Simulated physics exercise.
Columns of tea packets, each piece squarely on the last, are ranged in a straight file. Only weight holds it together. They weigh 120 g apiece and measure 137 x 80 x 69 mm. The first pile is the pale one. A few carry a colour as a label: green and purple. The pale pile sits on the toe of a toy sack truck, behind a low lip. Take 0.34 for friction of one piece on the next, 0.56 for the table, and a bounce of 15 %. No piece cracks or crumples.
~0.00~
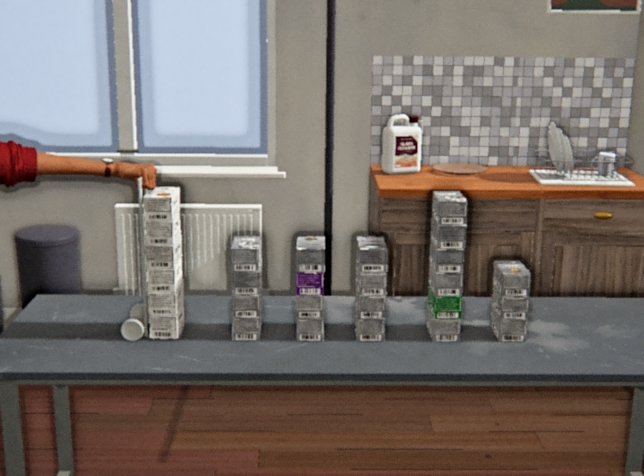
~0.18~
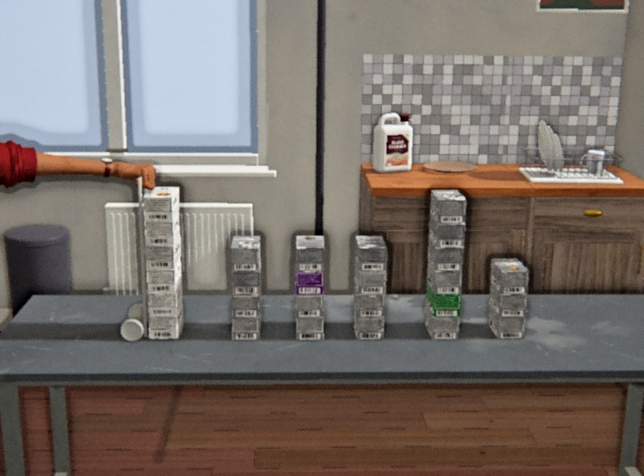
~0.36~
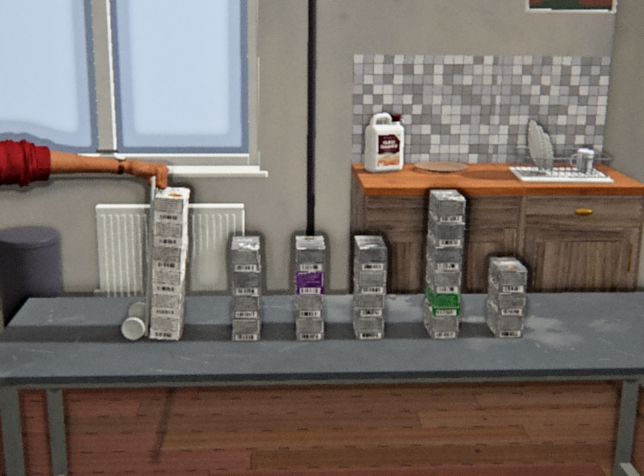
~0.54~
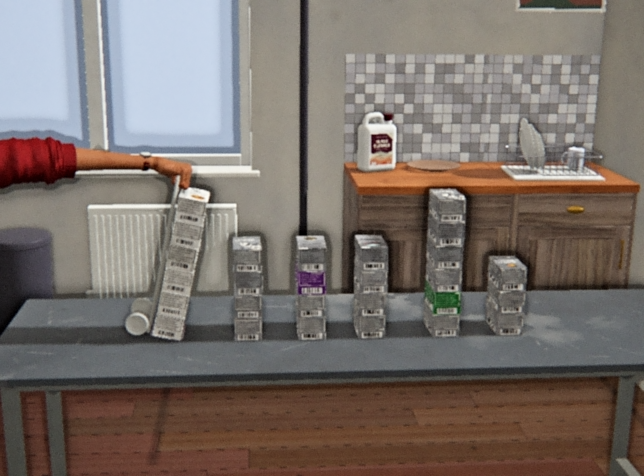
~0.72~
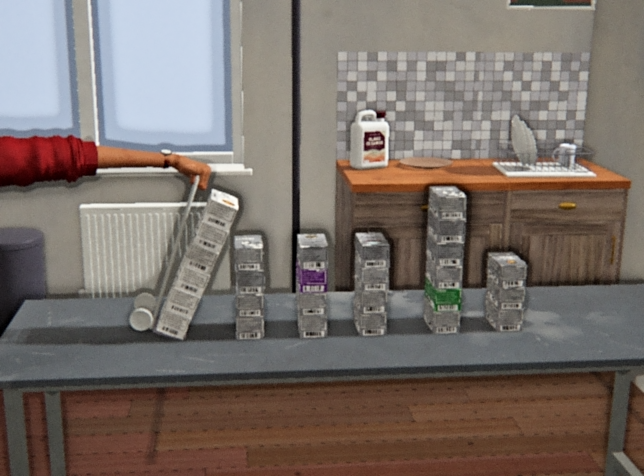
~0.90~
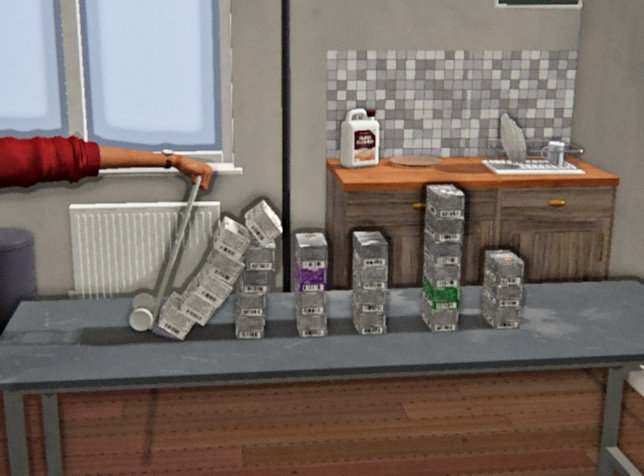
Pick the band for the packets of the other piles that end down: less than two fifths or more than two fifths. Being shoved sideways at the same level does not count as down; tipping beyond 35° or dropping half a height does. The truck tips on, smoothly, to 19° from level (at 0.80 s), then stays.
The part is over two fifths.
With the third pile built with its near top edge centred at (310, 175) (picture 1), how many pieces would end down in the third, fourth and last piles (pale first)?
In that case third 7, fourth 4, last 3.
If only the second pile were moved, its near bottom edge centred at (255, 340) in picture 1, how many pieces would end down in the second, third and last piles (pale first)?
Then second 4, third 4, last 2.
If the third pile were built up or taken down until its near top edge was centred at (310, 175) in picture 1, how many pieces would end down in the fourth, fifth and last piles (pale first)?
In that case fourth 4, fifth 6, last 3.
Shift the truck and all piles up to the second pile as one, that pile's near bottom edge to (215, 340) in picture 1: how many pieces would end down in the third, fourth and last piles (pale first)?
Then third 4, fourth 4, last 3.
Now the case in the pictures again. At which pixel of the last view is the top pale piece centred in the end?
Near (418, 274).
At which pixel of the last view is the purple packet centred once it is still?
At about (367, 290).
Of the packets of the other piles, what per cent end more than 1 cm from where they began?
Shifted: 95 per cent.
Around 1.08 s, 6 of the pale pile down; none of the 21 other packets down, 5 disturbed.
Around 1.50 s, 6 of the pale pile down; 4 of the 21 other packets down; purple packet tipped 29°.
Around 1.94 s, 6 of the pale pile down; 12 of the 21 other packets down; purple packet tipped 46°, 54 mm lower; green packet tipped 17°.
Around 2.44 s, 6 of the pale pile down; 20 of the 21 other packets down; green packet on its side; purple packet tipped 46°, 55 mm lower.
Finally (3.2 s), 6 of the pale pile down; 20 of the 21 other packets down; green packet on its side; purple packet tipped 46°, 55 mm lower. That is 95 per cent. Seen by the last camera, middles, green packet near (473, 310), purple packet near (367, 289).
